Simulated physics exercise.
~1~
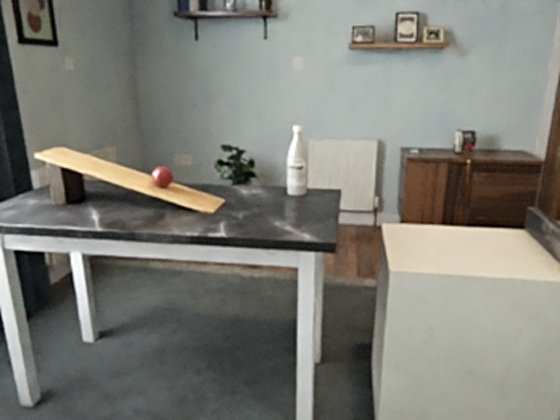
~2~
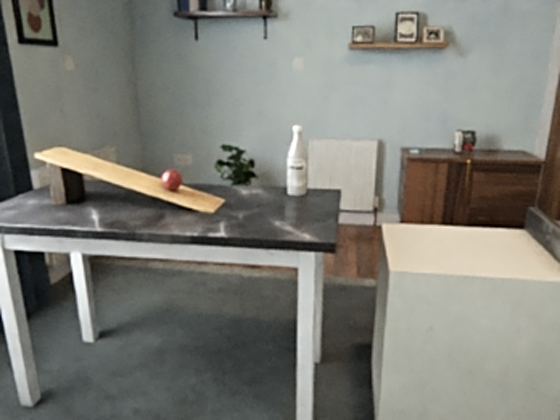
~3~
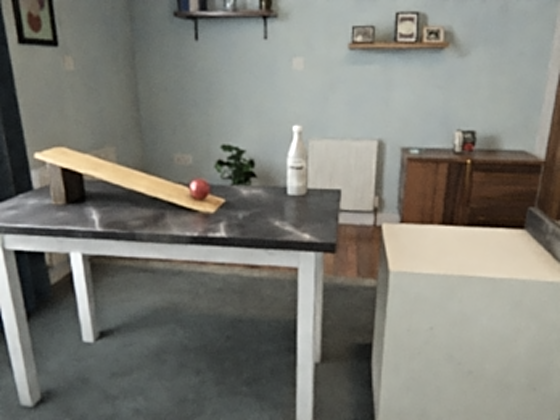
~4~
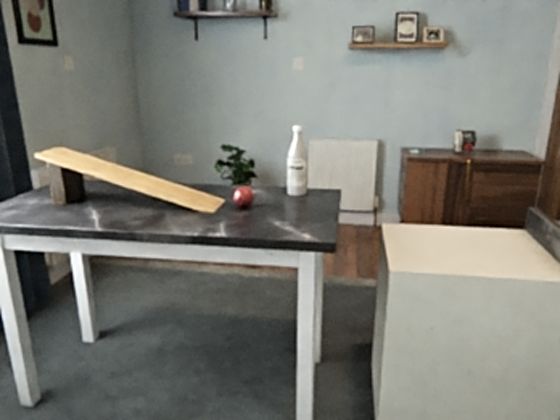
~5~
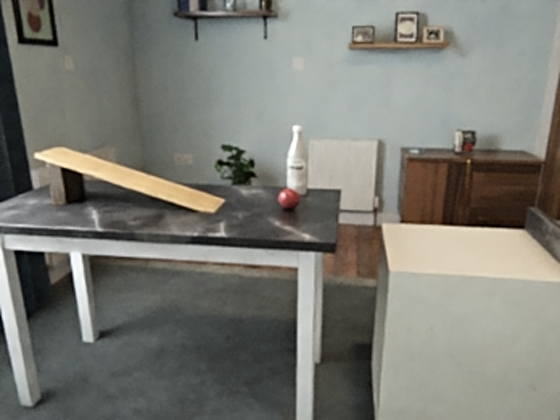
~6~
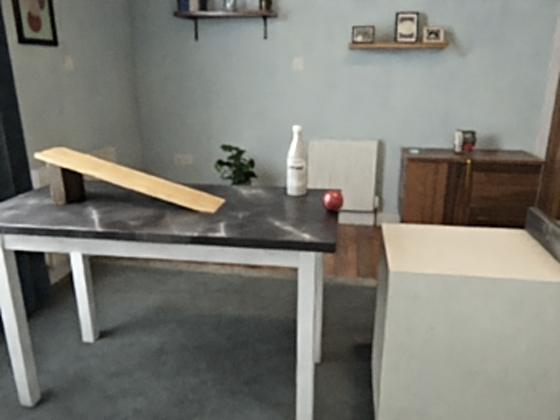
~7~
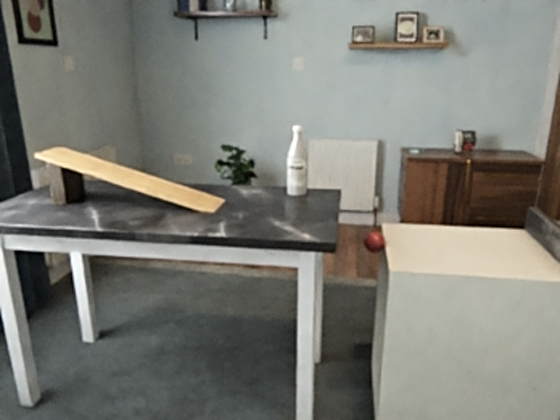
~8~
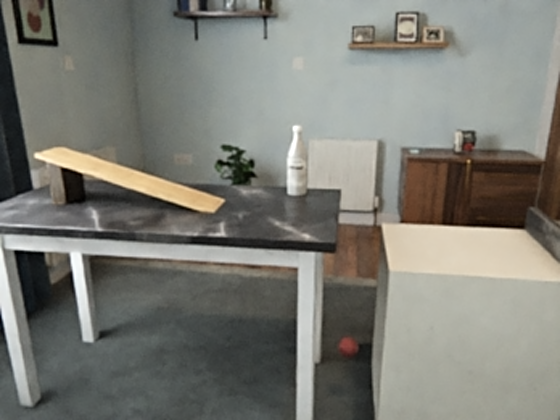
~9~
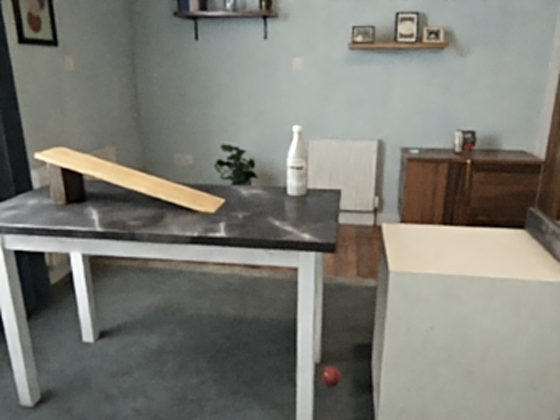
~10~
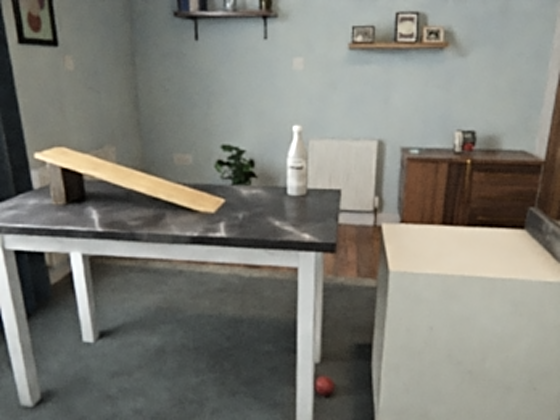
We see a red apple roll down a wooden ramp and across a dark tabletop past a white bottle, then leave the right edge, meet the near side of a lower pale top, and drop into the gap, ending on the floor while the bottle stays standing.
